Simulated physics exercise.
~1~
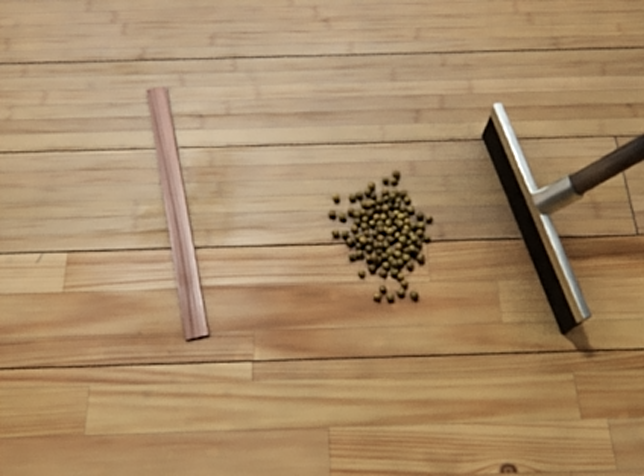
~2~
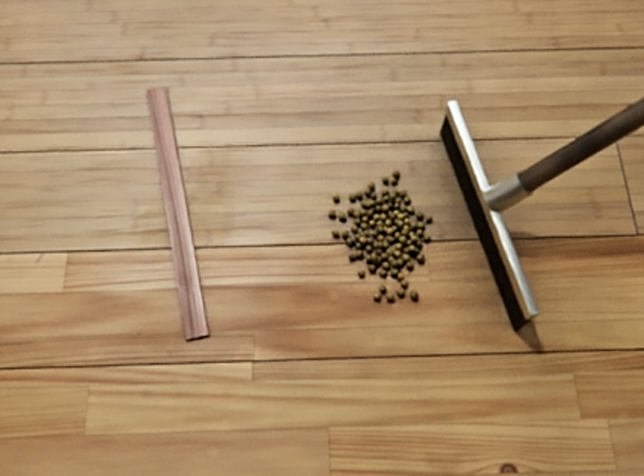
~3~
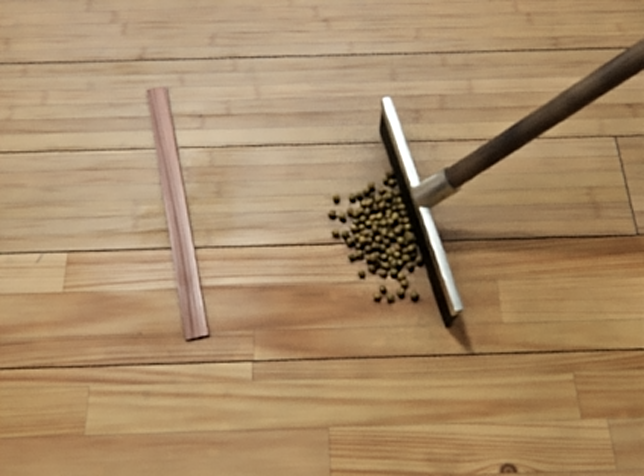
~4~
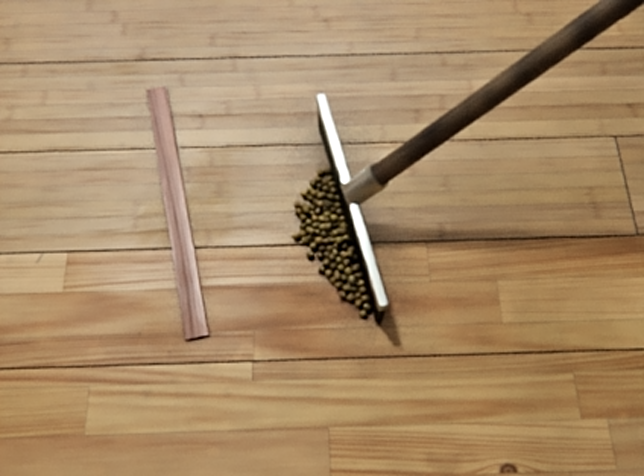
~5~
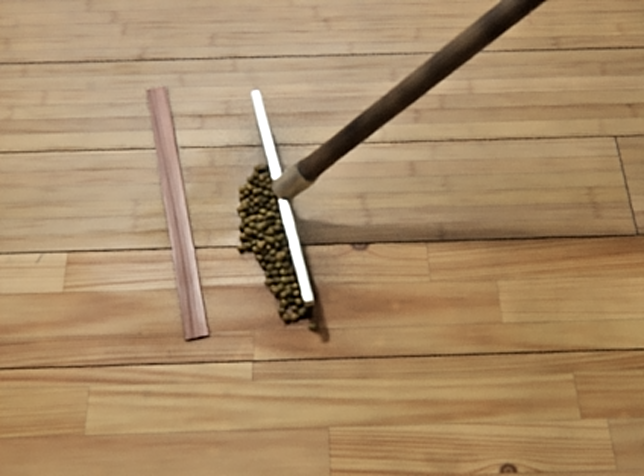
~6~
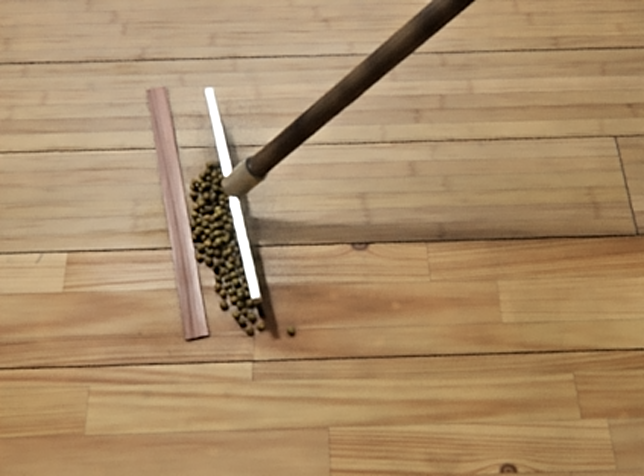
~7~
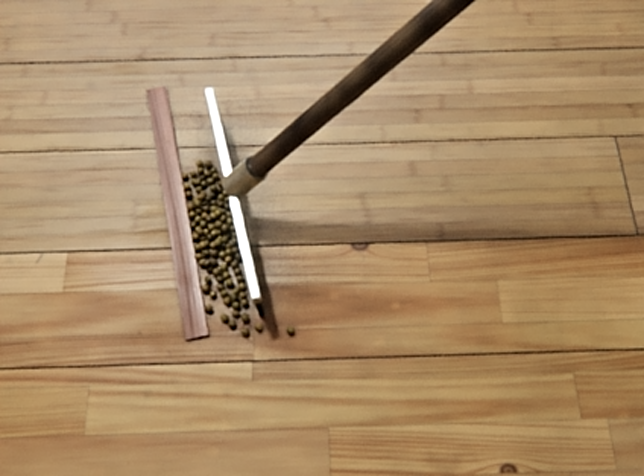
A squeegee with a black rubber edge, a silvery back and a dark handle stands at the right of a light wooden plank floor, seen from above by a still camera. A loose pile of small olive-brown lentils lies near the middle, and a reddish-brown strip lies to the left. The squeegee slides left, reaches the pile and pushes it along, pressing it into a long, narrow band. It stops just short of the strip, with the lentils packed between them, a few scattered at the lower end and one left behind to the right.
